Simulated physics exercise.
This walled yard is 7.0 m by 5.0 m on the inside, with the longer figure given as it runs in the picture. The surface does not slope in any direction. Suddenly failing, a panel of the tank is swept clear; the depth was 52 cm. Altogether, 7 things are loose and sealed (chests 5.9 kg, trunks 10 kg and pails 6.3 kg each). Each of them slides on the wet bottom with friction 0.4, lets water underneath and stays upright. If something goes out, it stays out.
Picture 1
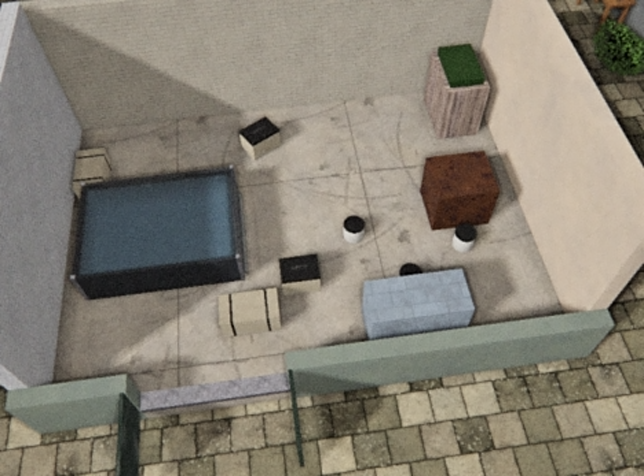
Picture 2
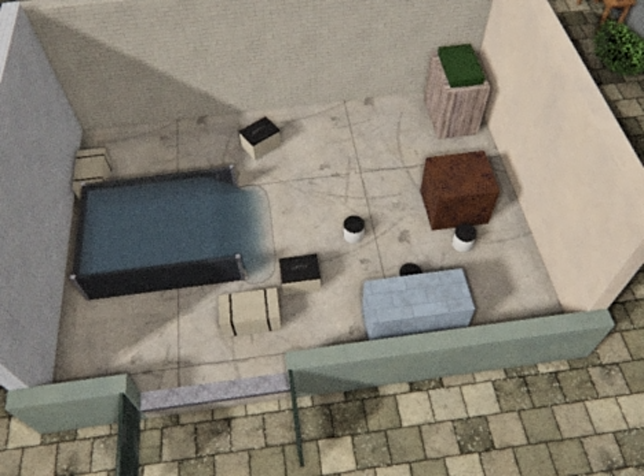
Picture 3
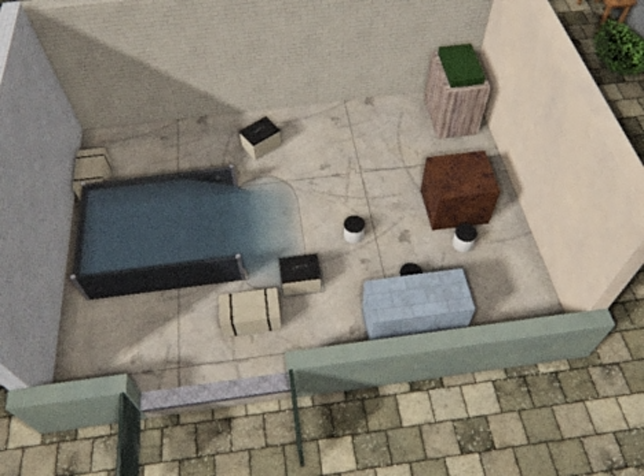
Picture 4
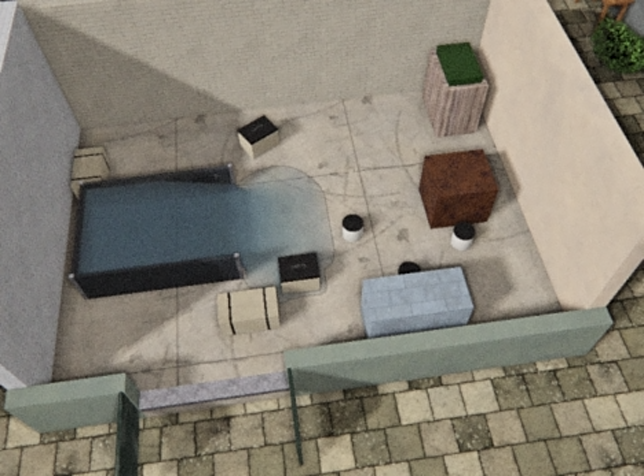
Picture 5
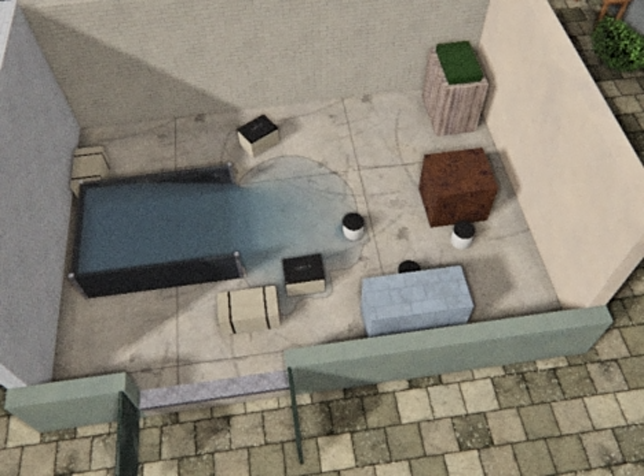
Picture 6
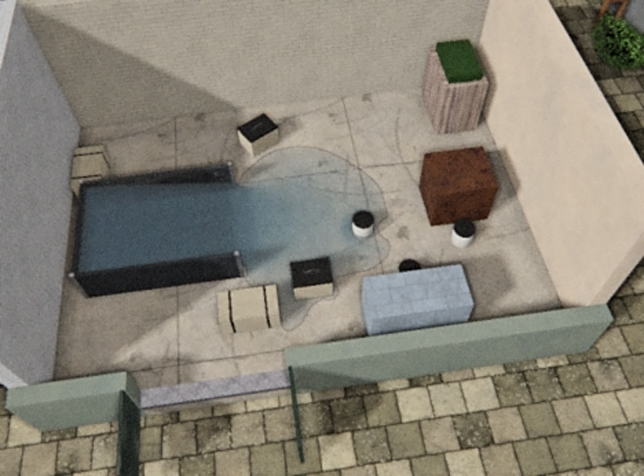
Water spreading from the open right side of a dark-framed tank across a walled yard, nudging a black-topped box, then a pail.
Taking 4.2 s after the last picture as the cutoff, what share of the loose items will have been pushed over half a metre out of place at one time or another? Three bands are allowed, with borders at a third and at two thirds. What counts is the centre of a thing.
That would be from a third to two thirds of them.
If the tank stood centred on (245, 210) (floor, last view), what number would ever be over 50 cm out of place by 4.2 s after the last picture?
Count: 4.
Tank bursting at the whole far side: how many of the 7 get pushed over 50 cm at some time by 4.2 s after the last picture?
2.
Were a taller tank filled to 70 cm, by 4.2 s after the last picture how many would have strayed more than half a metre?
Then the count would be 4.
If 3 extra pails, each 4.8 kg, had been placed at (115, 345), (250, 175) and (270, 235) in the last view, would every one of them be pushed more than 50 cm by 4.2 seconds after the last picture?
First stays inside, second stays inside, third goes beyond.
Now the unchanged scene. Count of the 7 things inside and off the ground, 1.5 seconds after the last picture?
Tally: 1 of them.
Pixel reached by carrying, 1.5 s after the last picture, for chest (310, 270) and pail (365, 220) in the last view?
About (340, 333) for the first and (500, 247) for the second.
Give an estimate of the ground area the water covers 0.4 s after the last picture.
I'd put it close to 12 m2.
Then, 0.4 s after the last picture 2 of 7 are over 50 cm from their spots; 0 afloat.
Then, 1.5 s after the last picture 3 of 7 are over 50 cm from their spots; 1 afloat.
Then, 2.8 s after the last picture 4 of 7 are over 50 cm from their spots; 4 afloat.
Then, 4.2 s after the last picture 4 of 7 are over 50 cm from their spots, and 4 have been at some point; 3 afloat.
